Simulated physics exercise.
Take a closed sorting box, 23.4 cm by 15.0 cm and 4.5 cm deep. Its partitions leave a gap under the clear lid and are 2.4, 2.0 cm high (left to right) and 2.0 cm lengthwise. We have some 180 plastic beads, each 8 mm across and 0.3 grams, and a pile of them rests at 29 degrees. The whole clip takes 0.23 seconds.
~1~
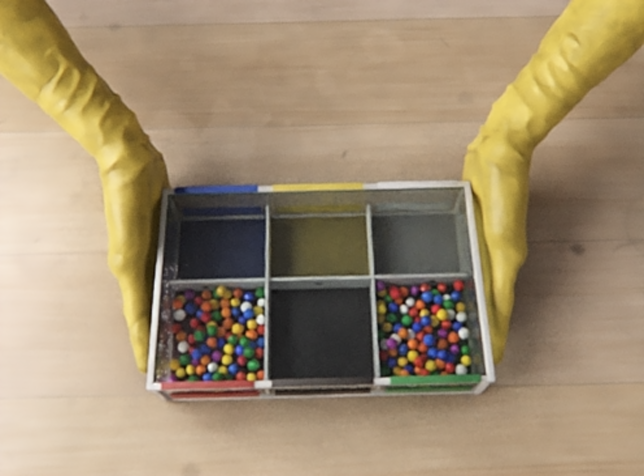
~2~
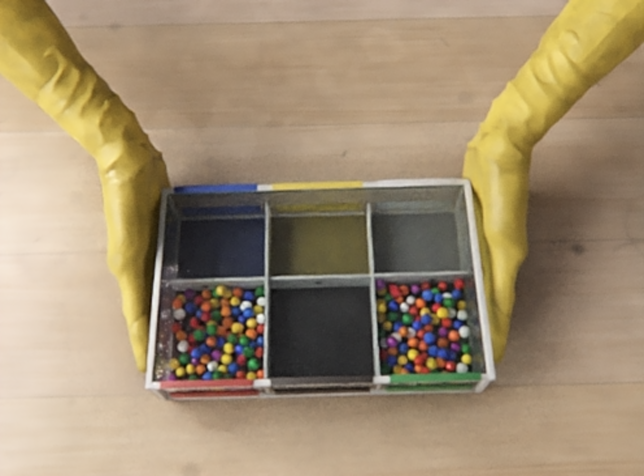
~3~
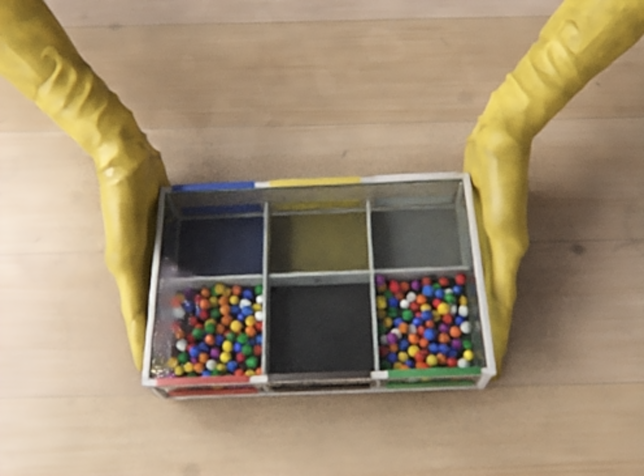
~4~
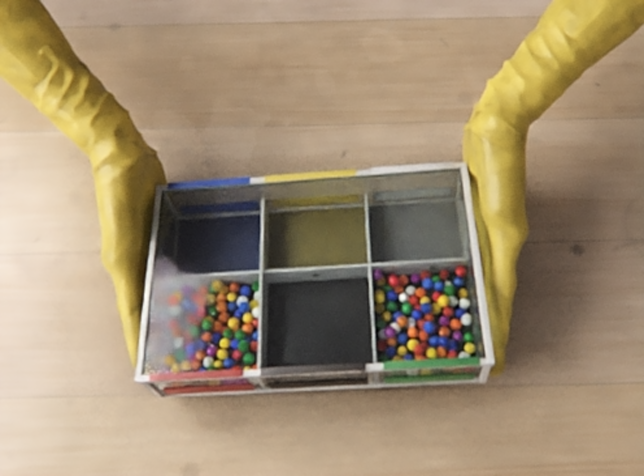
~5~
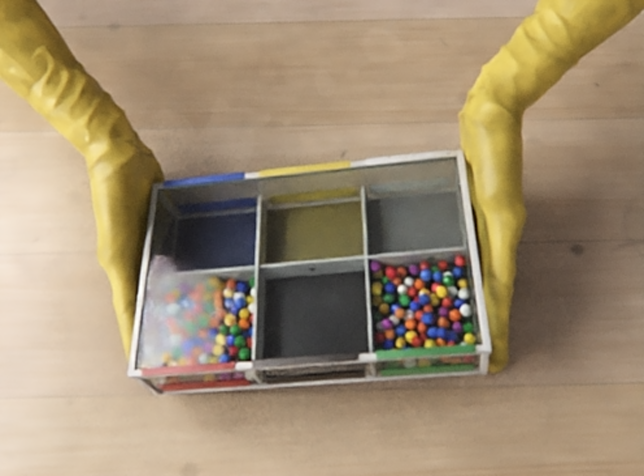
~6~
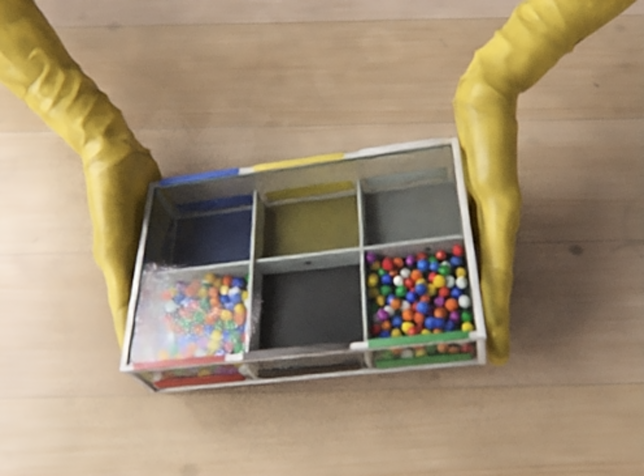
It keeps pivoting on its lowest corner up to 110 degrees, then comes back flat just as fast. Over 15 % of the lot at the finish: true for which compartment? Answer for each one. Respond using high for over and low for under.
Red high, blue high, green low, yellow low, white low, black low.
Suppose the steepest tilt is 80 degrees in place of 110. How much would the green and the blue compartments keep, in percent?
In per cent, green gets 15 and blue gets 25.
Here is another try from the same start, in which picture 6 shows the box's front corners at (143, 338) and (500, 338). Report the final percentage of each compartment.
Result - red: 0 %; blue: 25 %; green: 0 %; yellow: 20 %; white: 55 %; black: 0 %.
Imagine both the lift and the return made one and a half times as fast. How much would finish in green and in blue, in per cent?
Final share: Green 0 %, blue 70 %.
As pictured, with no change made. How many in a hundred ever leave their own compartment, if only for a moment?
Estimate: Some 70 per cent.
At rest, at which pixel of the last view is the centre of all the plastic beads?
Somewhere near (200, 259) in the last picture.
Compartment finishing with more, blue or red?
Blue.
Then, 1.15 s after the last picture, tilt 110 degrees; red 35 %, blue 20 %, green 15 %, yellow 15 %, white 5 %, black 10 %.
Then, 1.92 s after the last picture, tilt 50 degrees; red 30 %, blue 70 %.
Then, 2.72 s after the last picture, tilt 0 degrees; red 30 %, blue 70 %.
In the end, red 30 %, blue 70 %, green 0 %, yellow 0 %, white 0 %, black 0 %.
